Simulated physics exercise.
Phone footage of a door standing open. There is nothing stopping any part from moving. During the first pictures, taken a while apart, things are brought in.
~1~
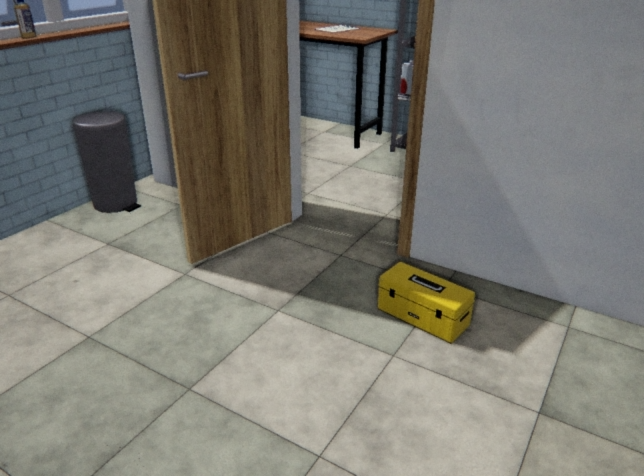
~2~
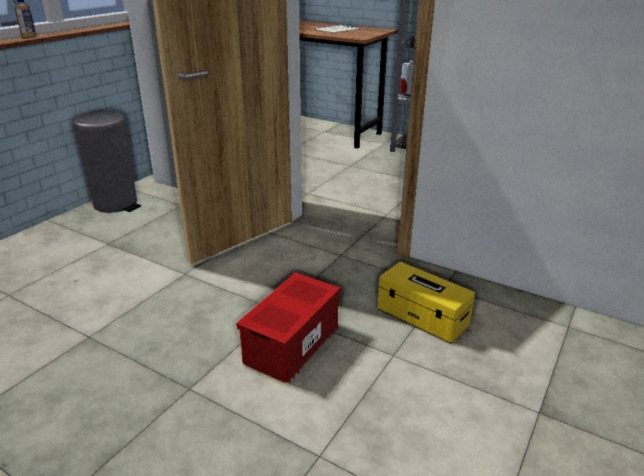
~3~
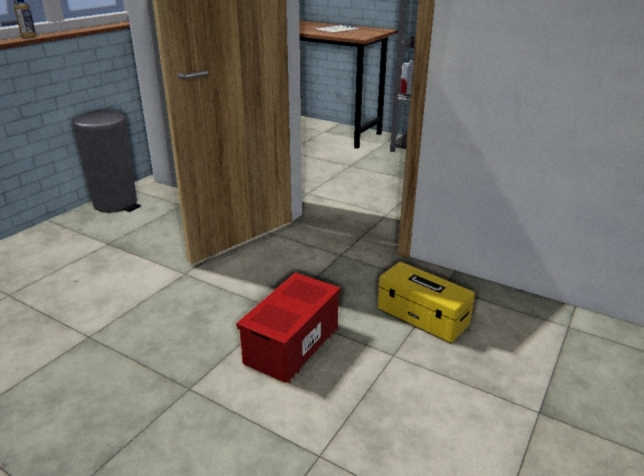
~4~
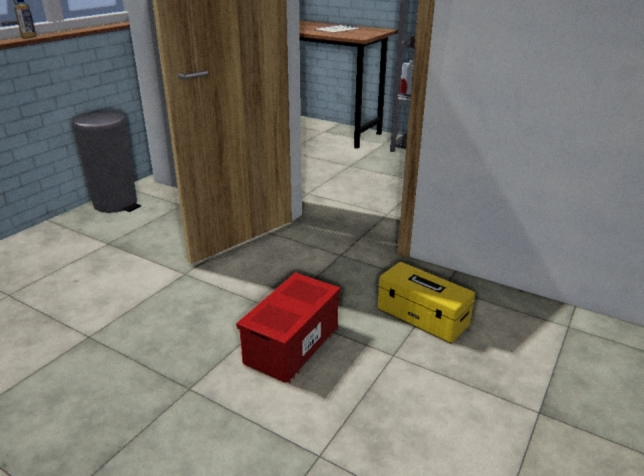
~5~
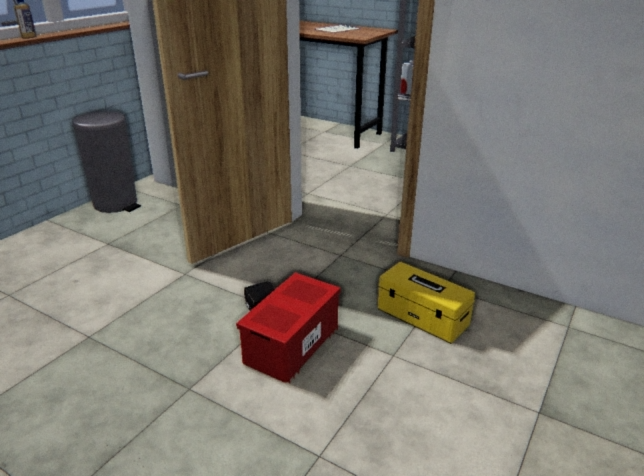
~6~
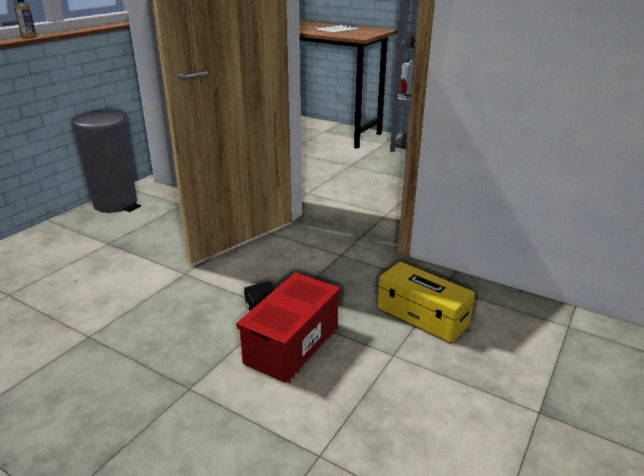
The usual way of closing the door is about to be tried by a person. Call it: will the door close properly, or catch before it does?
Closes properly.
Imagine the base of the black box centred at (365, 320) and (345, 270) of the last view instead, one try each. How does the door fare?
Door, in order of tries: Fully closed, obstructed.
Then, 1.20 s past the last view, door at 72°.
Then, 2.20 s past the last view, door at 35°.
Finally, door at 0°; all 3 still in place. Final places as the last picture's camera would see them, black box near (262, 300).
